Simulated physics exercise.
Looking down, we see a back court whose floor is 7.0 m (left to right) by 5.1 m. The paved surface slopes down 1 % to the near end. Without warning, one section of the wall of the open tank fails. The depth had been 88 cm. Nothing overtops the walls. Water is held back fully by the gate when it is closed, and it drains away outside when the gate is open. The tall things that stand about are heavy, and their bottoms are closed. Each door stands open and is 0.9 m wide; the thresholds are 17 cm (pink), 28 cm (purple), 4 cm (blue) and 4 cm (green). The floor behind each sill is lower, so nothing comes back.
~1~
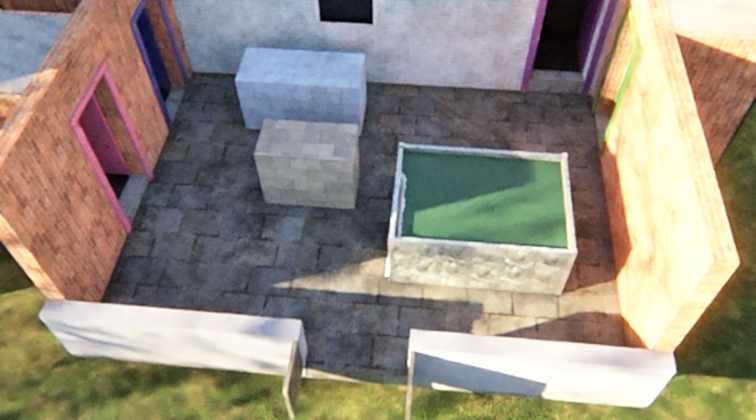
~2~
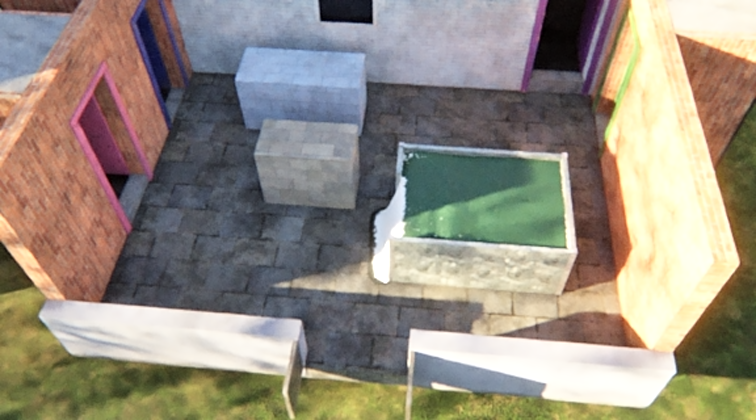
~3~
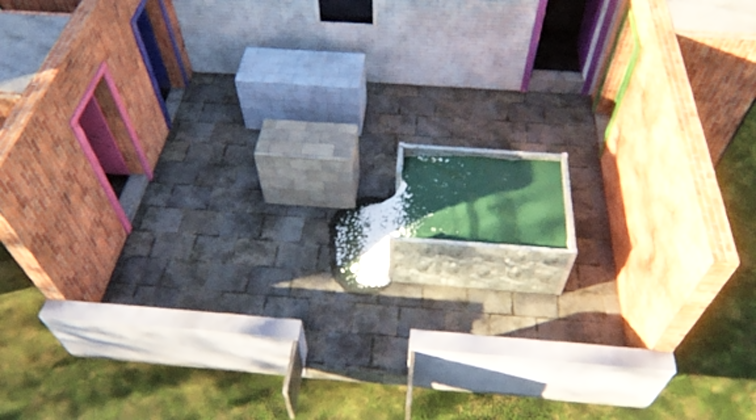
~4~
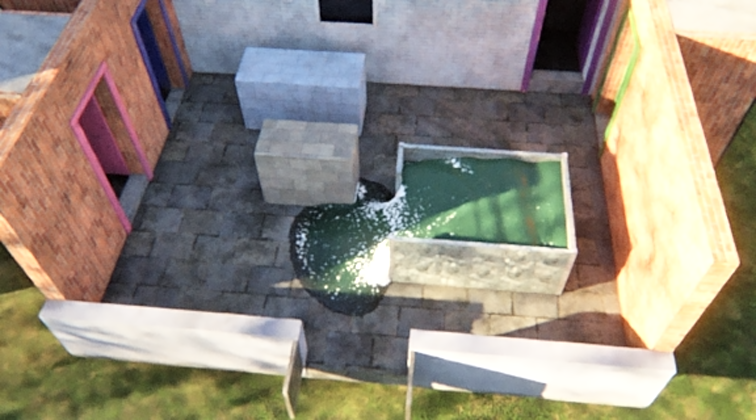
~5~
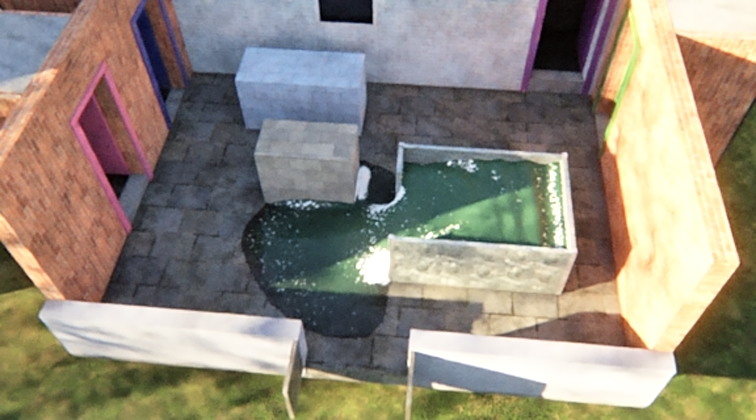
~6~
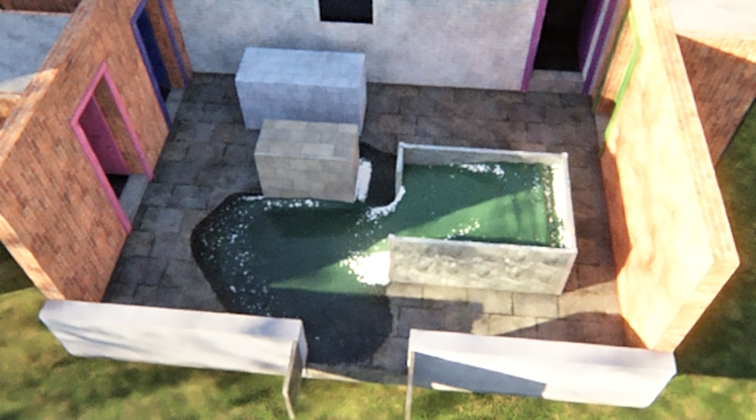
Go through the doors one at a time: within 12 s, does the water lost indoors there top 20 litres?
Result: My guess is the pink door lets through more than the limit, my guess is the purple door lets through less than the limit, my guess is the blue door lets through more than the limit, my guess is the green door lets through more than the limit.
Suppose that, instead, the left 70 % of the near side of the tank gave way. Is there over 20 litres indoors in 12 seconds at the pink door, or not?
In that case, pink door: Less than that.
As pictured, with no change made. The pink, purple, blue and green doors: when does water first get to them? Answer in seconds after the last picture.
Door times: Pink 0.3 s / purple 5.5 s / blue 1.2 s / green 6.0 s.
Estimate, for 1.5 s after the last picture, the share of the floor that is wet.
I'd guess around 40 %.
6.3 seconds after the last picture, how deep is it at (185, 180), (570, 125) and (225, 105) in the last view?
Approximately 10, 3 and 9 centimetres, going through them in turn.
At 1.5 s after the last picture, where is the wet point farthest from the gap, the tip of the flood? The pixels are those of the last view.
Somewhere around (182, 101).
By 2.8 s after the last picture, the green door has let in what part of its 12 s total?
That works out near 0%.
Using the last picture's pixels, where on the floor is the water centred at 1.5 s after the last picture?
About (333, 246).
Then, 0.7 s after the last picture water covers 40 % of the floor and is deepest (56 cm) near (90, 330); pink door 26 cm at the sill, 24 L in, purple door not reached, blue door not reached, green door not reached.
Then, 1.5 s after the last picture water covers 40 % of the floor and is deepest (54 cm) near (105, 294); pink door 35 cm at the sill, 108 L in, purple door not reached, blue door 2 cm at the sill, 0 L in, green door not reached.
Then, 2.8 s after the last picture water covers 50 % of the floor and is deepest (32 cm) near (150, 182); pink door 29 cm at the sill, 215 L in, purple door not reached, blue door 7 cm at the sill, 0 L in, green door not reached.
Then, 6.3 s after the last picture water covers 95 % of the floor and is deepest (19 cm) near (90, 330); pink door 12 cm at the sill, 241 L in, purple door 3 cm at the sill, 0 L in, blue door 13 cm at the sill, 121 L in, green door 8 cm at the sill, 0 L in.
Then, 11.3 s after the last picture water covers 100 % of the floor and is deepest (12 cm) near (609, 375); pink door 8 cm at the sill, 241 L in, purple door 8 cm at the sill, 0 L in, blue door 9 cm at the sill, 230 L in, green door 10 cm at the sill, 66 L in.
